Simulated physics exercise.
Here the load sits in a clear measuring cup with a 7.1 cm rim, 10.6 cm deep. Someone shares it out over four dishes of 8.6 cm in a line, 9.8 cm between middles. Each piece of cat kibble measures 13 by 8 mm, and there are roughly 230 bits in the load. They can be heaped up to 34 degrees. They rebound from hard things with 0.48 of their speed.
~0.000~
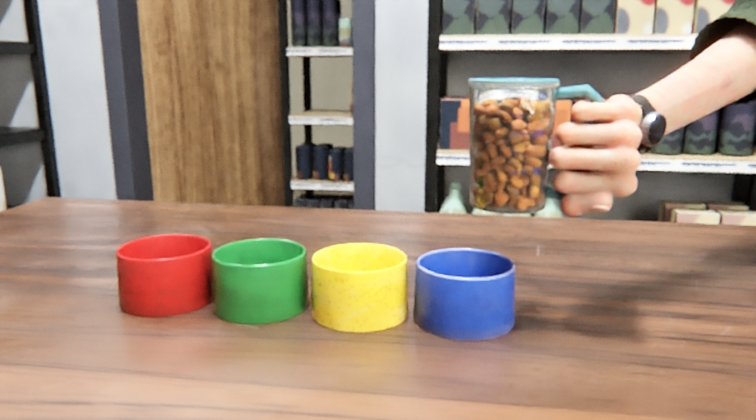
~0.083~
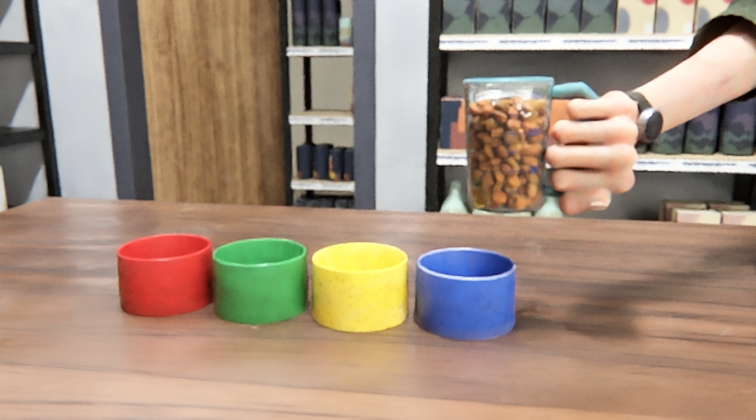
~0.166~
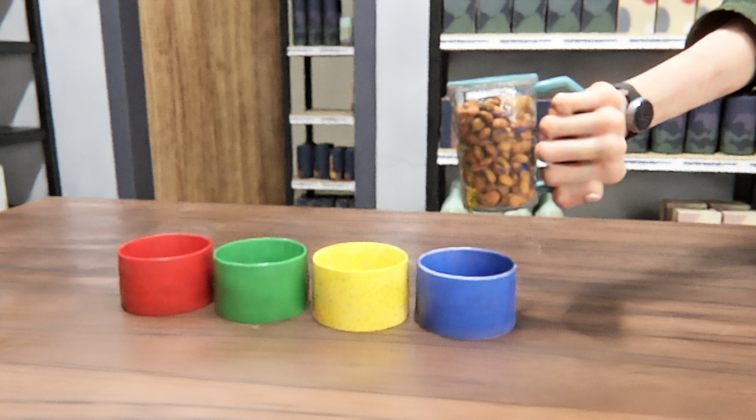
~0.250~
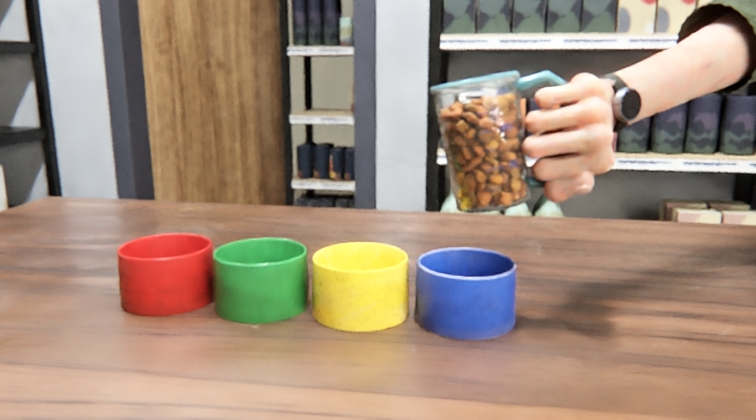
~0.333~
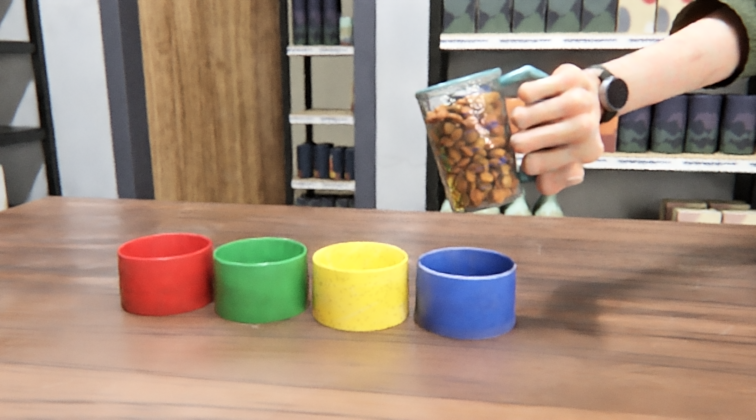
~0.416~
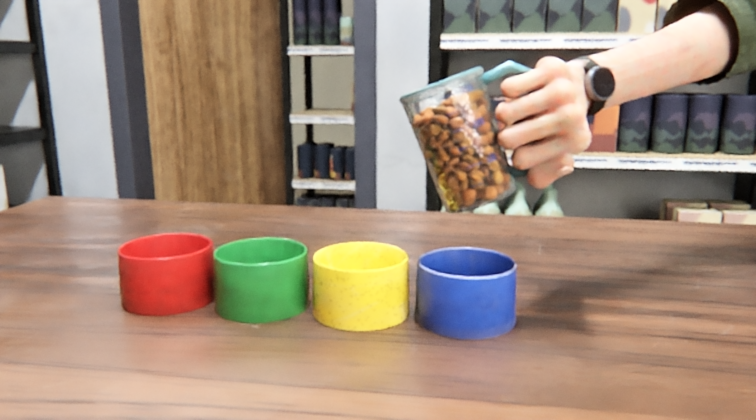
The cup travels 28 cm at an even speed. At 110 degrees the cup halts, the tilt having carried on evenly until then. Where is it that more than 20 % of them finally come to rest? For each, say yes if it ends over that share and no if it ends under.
Result: Red dish: I think it's going to gather in excess of a fifth of the pieces; blue dish: I think it's going to gather a fifth or less of the pieces; green dish: I think it's going to gather a fifth or less of the pieces; yellow dish: I think it's going to gather a fifth or less of the pieces; counter: I think it's going to gather a fifth or less of the pieces.
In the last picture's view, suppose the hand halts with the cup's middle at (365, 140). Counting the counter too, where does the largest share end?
The largest share goes to green.
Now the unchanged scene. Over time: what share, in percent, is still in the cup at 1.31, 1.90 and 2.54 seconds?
First 100, then 85, then 25 per cent.
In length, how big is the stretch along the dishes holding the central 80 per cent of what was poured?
It covers some 5 centimetres of the row.
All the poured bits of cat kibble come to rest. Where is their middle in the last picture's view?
After settling, the middle sits near (165, 269).
Then, at 1.31 s, tilt 74 degrees; cup holds 100 %.
After 1.90 s, tilt 108 degrees; cup holds 85 %, red 10 %.
After 2.54 s, tilt 110 degrees; cup holds 25 %, red 65 %.
By 4.6 s all is still; red 90 %, blue 0 %, green 0 %, yellow 0 %, counter 5 %, cup 5 %.
